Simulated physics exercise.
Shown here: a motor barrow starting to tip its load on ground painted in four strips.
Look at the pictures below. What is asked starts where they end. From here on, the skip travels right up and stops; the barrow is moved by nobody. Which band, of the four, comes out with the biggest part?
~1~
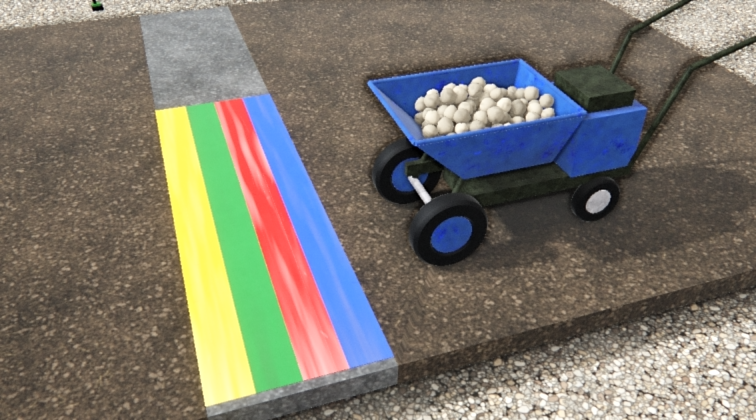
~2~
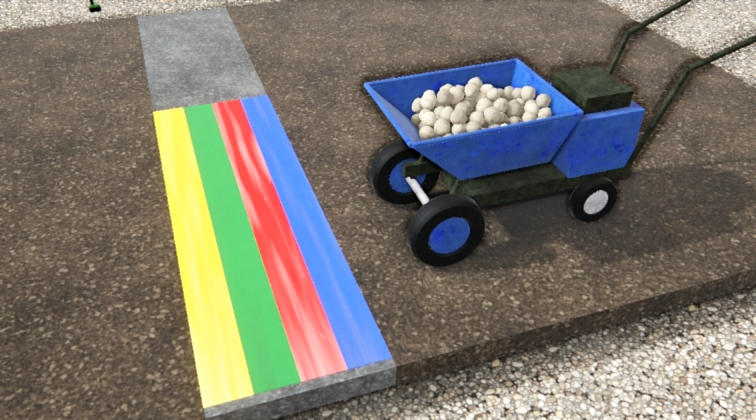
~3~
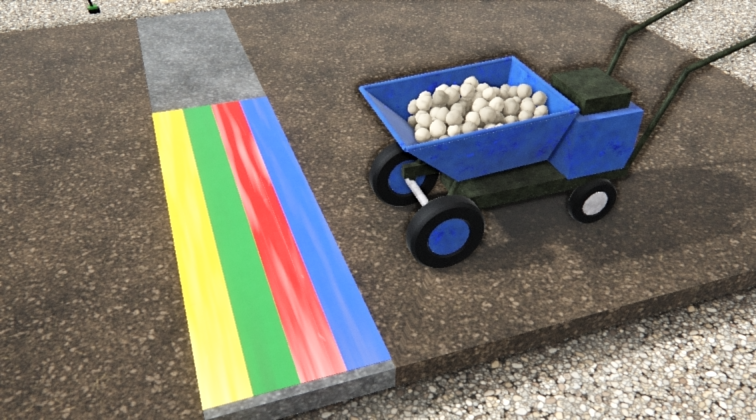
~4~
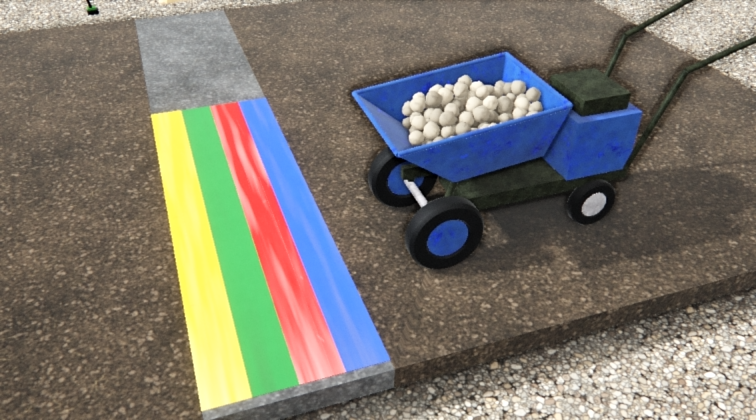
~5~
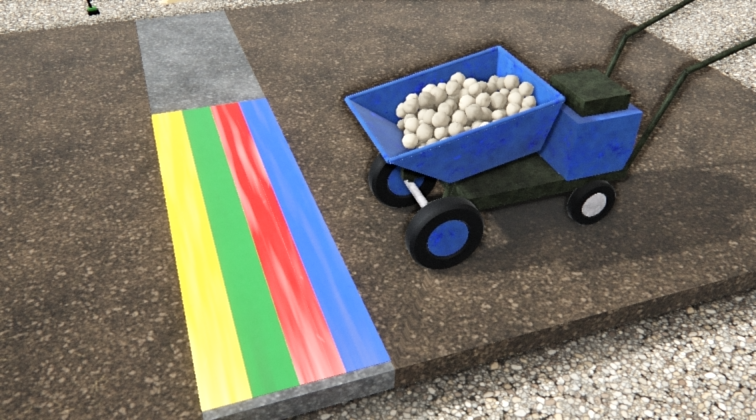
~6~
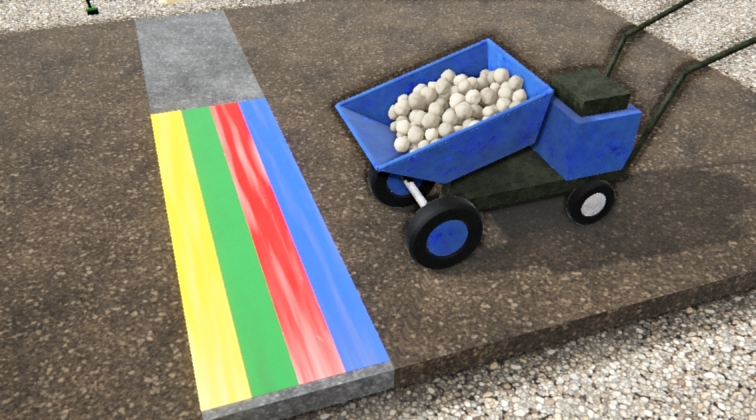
The red band comes out ahead.
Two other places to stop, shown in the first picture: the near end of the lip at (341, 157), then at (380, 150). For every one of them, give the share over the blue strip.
Roughly 0 per cent, and 0 per cent.
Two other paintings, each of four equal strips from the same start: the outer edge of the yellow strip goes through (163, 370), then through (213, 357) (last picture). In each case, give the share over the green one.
I'd say about 20 % for the first and about 20 % for the second.
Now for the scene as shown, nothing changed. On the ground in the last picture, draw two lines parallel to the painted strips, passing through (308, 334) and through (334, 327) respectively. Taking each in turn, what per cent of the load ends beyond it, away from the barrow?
Close to 50 and 70 per cent respectively.
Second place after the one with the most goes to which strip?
The runner-up is that green strip.
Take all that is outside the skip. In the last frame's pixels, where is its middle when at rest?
At about (262, 262), give or take.
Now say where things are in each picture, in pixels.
Lip of the skip near (416, 144), level; top of the load near (488, 106), river pebbles; blue strip near (351, 315); red strip near (309, 325); green strip near (265, 336); yellow strip near (220, 347), in the first frame.
Lip of the skip near (412, 146), level; top of the load near (485, 107), in the second frame.
Lip of the skip near (406, 149), tipped barely; top of the load near (481, 107), in the third frame.
Lip of the skip near (398, 155), tipped a little; top of the load near (489, 105), in the fourth frame.
Lip of the skip near (390, 161), tipped a little; top of the load near (483, 101), in the fifth frame.
Lip of the skip near (379, 169), tipped clearly; top of the load near (489, 96); blue strip near (347, 319); red strip near (305, 329); green strip near (261, 340); yellow strip near (215, 351), in the sixth frame.
Shortly afterwards, skip tipped steeply; the whole lot in the skip.
Next, skip tipped right over; near half in the skip; a little over the blue strip; near a third over the red strip; a little over the green strip; only a few over the yellow strip.
Some moments later, skip tipped right over; near a quarter in the skip; a little over the blue strip; near a third over the red strip; near a quarter over the green strip; a little over the yellow strip; only a few off the paint.
In the end, skip tipped right over; near a quarter in the skip; a little over the blue strip; near a third over the red strip; near a quarter over the green strip; a little over the yellow strip; a little off the paint.
